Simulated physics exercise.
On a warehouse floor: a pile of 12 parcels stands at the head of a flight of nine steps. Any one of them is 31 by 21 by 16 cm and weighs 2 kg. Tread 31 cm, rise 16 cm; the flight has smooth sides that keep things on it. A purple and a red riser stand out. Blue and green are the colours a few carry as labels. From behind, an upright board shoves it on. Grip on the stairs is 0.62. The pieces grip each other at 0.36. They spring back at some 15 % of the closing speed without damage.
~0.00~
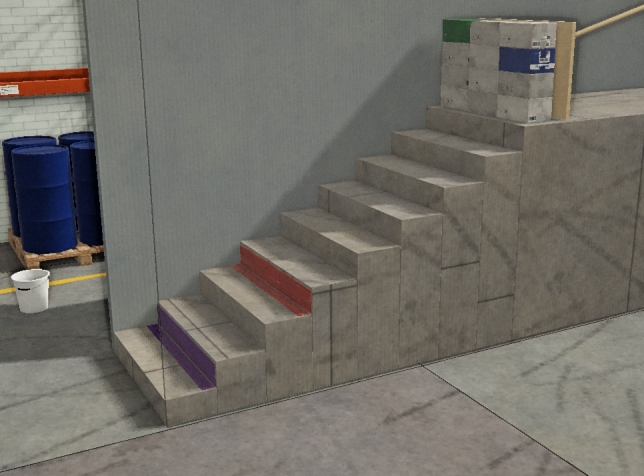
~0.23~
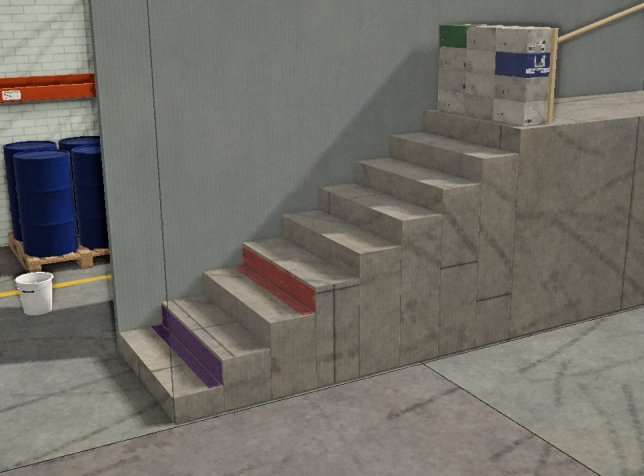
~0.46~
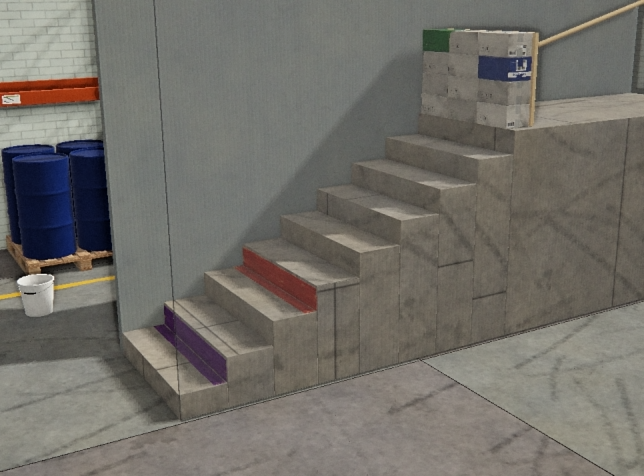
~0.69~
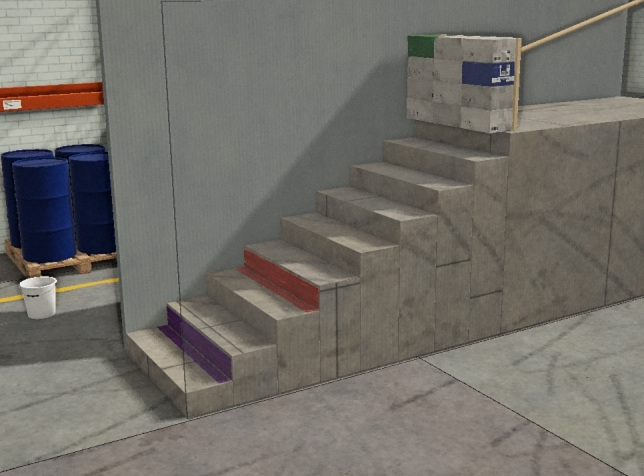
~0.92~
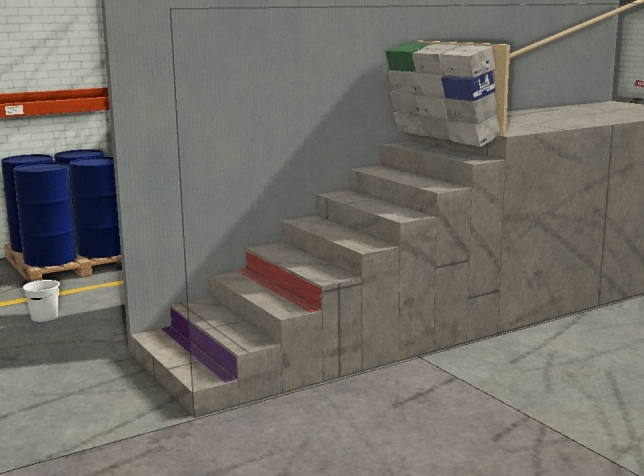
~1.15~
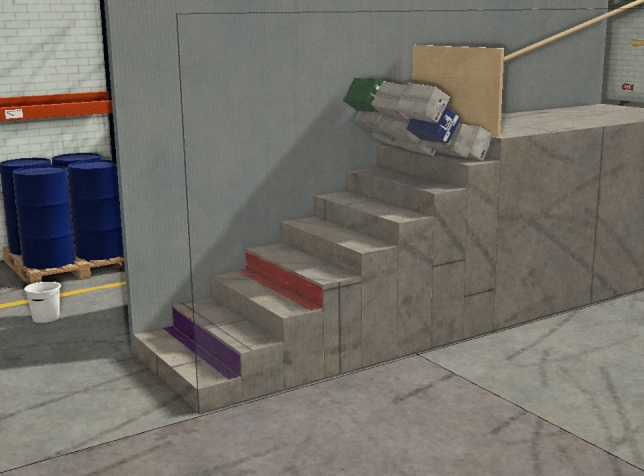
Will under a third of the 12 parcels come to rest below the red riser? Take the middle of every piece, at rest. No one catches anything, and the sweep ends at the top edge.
Yes, fewer than one in three.
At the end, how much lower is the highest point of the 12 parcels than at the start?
About 60 cm.
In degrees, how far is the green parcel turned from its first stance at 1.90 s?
Angle at that time, about 180 degrees.
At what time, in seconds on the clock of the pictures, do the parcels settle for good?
Settling time: Near 2.5 s.
By 1.22 s, none of the 12 parcels below the red riser, 12 disturbed; blue parcel tilted 71°, 43 cm lower; green parcel tilted 71°, 43 cm lower.
By 1.34 s, none of the 12 parcels below the red riser, 12 disturbed; blue parcel on its side; green parcel on its side.
By 1.56 s, none of the 12 parcels below the red riser, 12 disturbed; green parcel on its side; blue parcel on its side.
By 1.90 s, 1 of the 12 parcels below the red riser; green parcel upside down; blue parcel on its side.
When it is over (2.9 s), 1 of the 12 parcels below the red riser; green parcel upside down; blue parcel on its side. That is 8 per cent. In pixels of the last frame, middles, green parcel near (274, 239), blue parcel near (334, 227).
